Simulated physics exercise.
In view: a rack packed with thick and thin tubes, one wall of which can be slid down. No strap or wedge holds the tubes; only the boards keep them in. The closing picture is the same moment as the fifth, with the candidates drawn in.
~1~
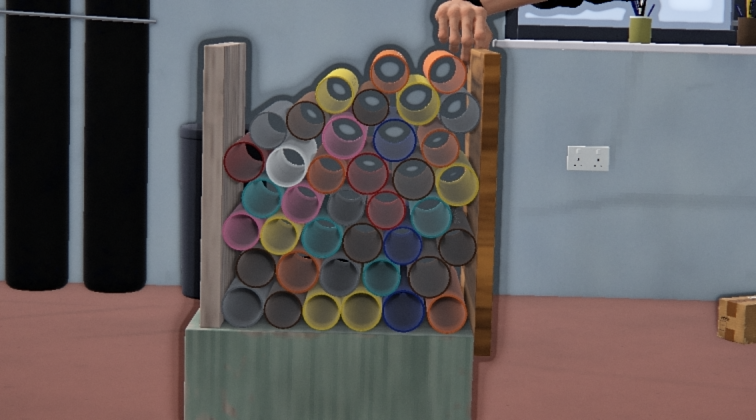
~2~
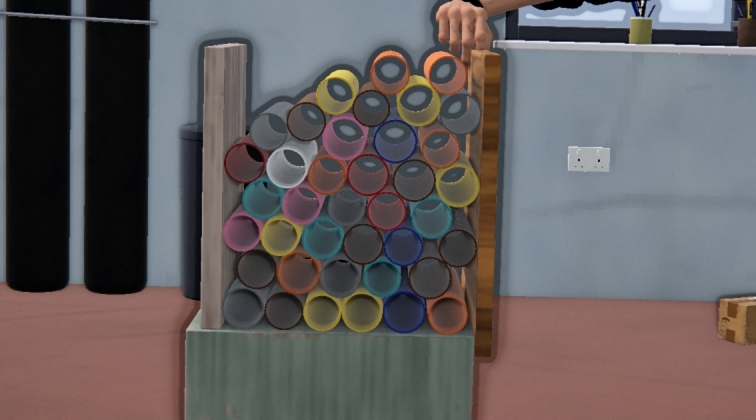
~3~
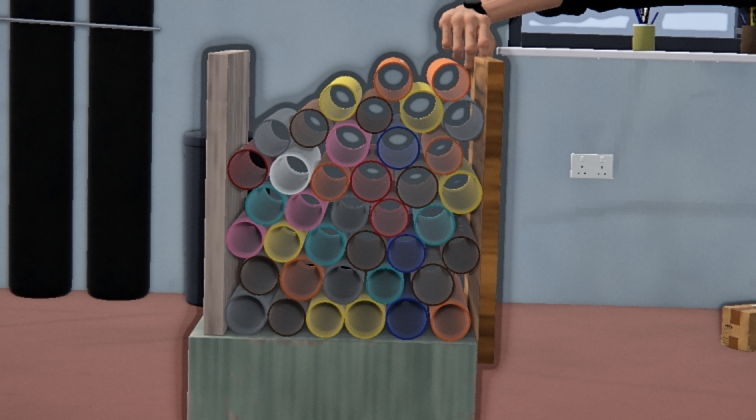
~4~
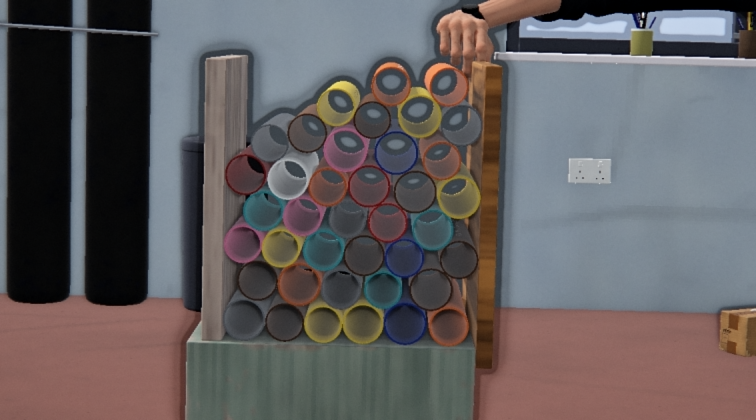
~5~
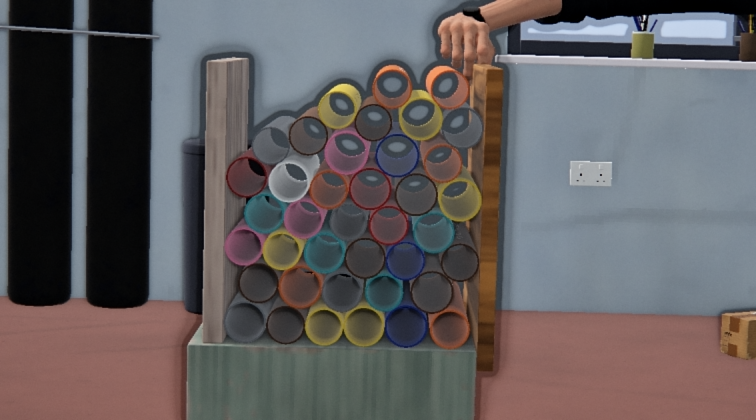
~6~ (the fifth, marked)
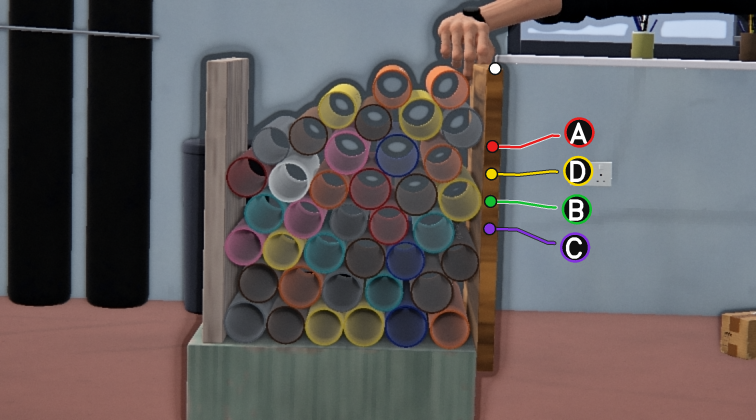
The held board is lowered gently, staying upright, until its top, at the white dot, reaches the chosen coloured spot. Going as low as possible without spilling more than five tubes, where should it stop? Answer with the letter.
It can be let down to C.
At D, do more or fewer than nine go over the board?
Fewer than nine.
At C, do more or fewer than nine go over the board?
At C, fewer than nine.
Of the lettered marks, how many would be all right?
The number is four.
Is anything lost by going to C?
At C: Yes.
On the marked copy, A at (492, 146); B at (491, 201); C at (490, 229); D at (492, 174); the white dot at (495, 69).
With C. Early on, top of the board (483, 139).
Further on, top of the board (481, 217).
At the end, top of the board (480, 228), two out over the board.
As for the rest, A none out over the board; B two out over the board; D two out over the board.
